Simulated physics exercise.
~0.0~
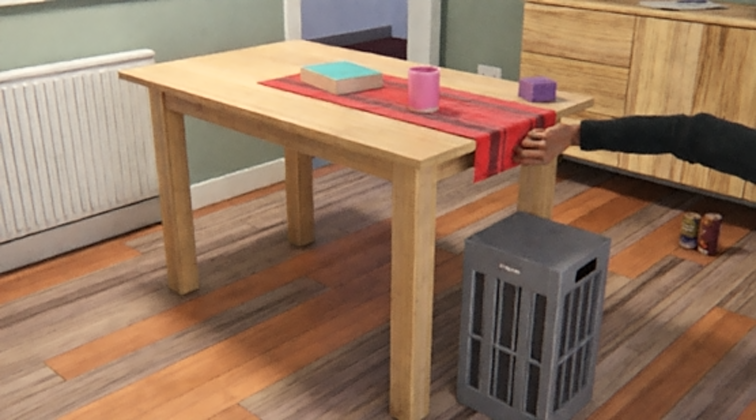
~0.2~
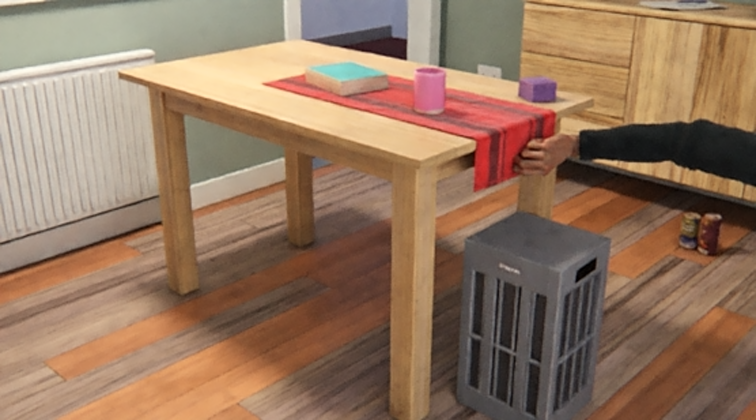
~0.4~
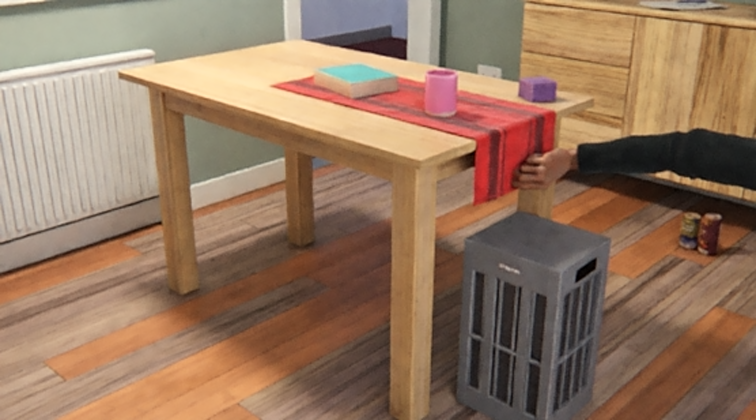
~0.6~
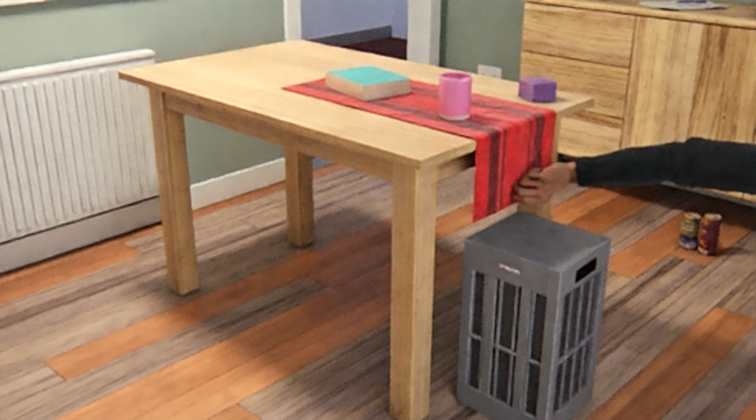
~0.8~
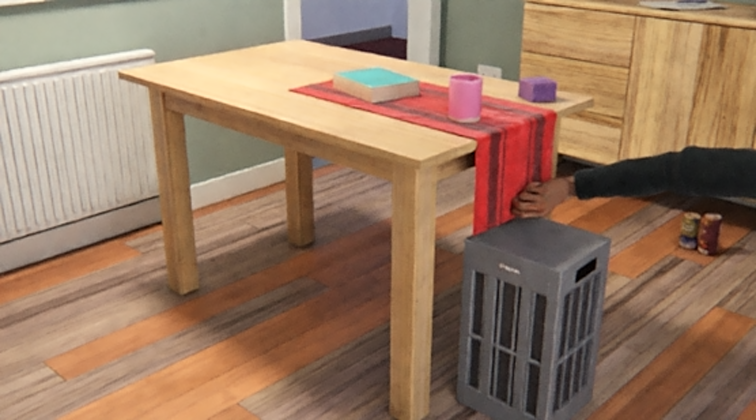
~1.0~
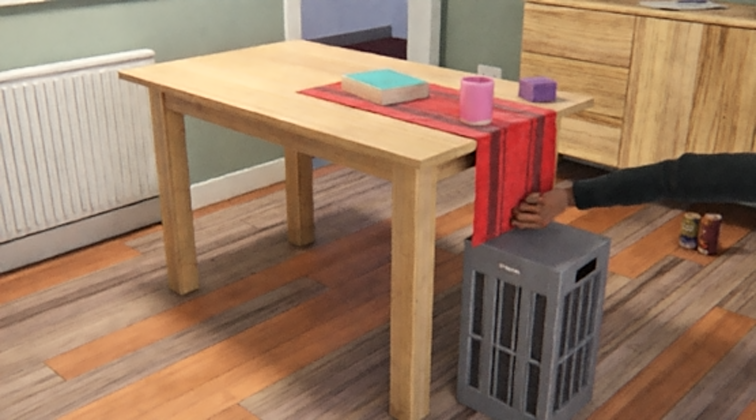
On a wooden table, a hand pulling a red runner down to a grey crate, carrying book and mug right, purple block unmoved.
